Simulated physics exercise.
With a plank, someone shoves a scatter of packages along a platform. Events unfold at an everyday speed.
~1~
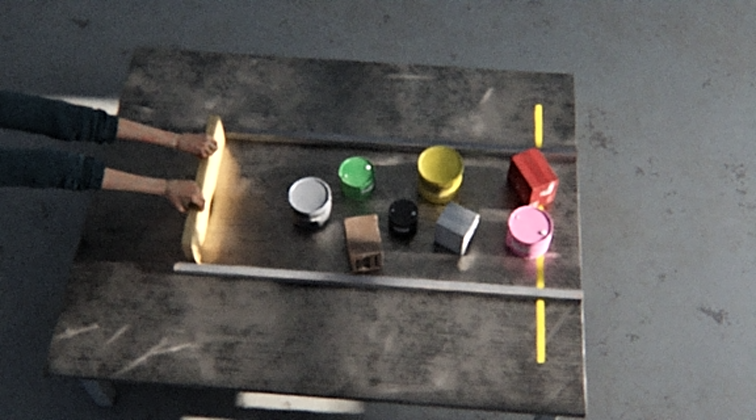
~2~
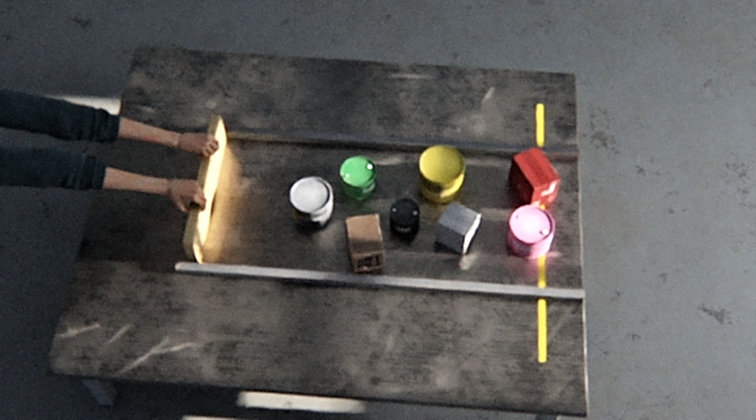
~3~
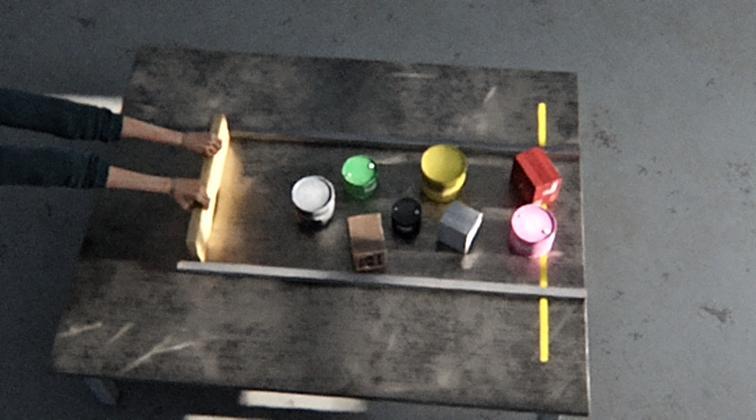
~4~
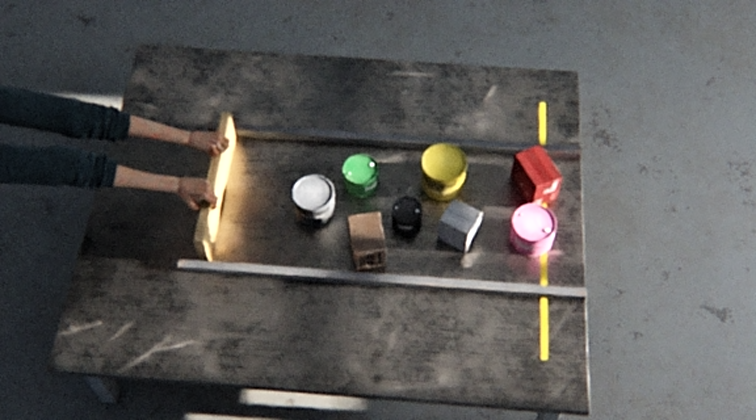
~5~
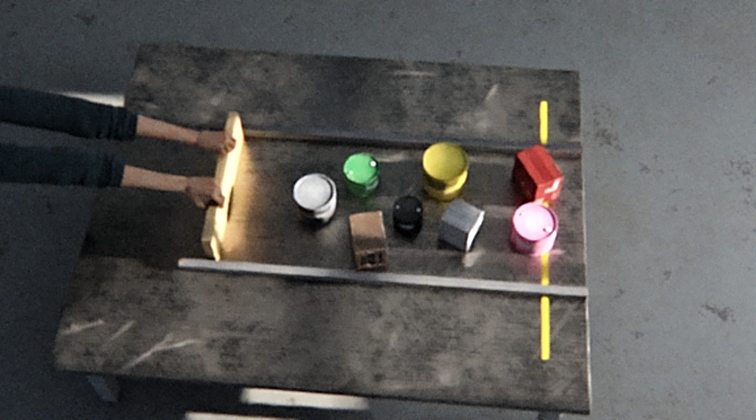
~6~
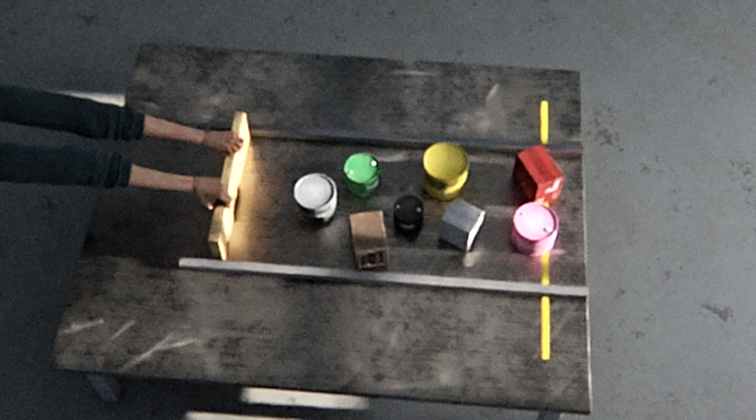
On a worn dark platform with two rails, a pair of hands at the left grips an upright plank behind a scatter of colourful canisters and boxes. The hands push the plank a short way right, narrowing the gap to the white canister, while the packages stay almost where they are.
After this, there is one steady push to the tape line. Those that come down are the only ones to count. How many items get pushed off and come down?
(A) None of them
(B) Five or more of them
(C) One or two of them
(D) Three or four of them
Answer: B.
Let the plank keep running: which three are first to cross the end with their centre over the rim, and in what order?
Red parcel, pink canister, yellow pail.
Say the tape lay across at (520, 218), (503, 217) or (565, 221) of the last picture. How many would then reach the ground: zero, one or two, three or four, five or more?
Taking the places in the order asked: 1 or 2, then either one or two, then more than four.
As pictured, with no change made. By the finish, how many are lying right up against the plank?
At rest, 3 are in contact.
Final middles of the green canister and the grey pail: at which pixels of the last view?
Roughly (564, 185), and the other roughly (567, 215).
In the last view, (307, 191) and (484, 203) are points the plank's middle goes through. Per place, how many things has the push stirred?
The number moved is 1 and then 8.
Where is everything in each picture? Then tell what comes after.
In the first picture, red parcel (532, 179); pink canister (529, 233); white parcel (456, 228); plank (204, 188); tape (540, 223).
In the second picture, pink canister (530, 232); green canister (359, 178).
In the third picture, white parcel (459, 227); brown crate (366, 242).
In the fourth picture, red parcel (536, 177); black canister (407, 215).
In the fifth picture, pink canister (534, 230); plank (223, 186).
In the sixth picture, red parcel (538, 176); pink canister (534, 229); white parcel (461, 225); plank (230, 185); tape (545, 220).
A little later, none off yet; red parcel at rest near (538, 176); pink canister at rest near (534, 229); white parcel at rest near (461, 225).
Next, none off yet; red parcel moving near (539, 176); pink canister at rest near (534, 229); white parcel shifted about its own width near (506, 246).
When it is over, the number that fall off is five or more; down, black canister, yellow pail, white parcel, pink canister and red parcel.
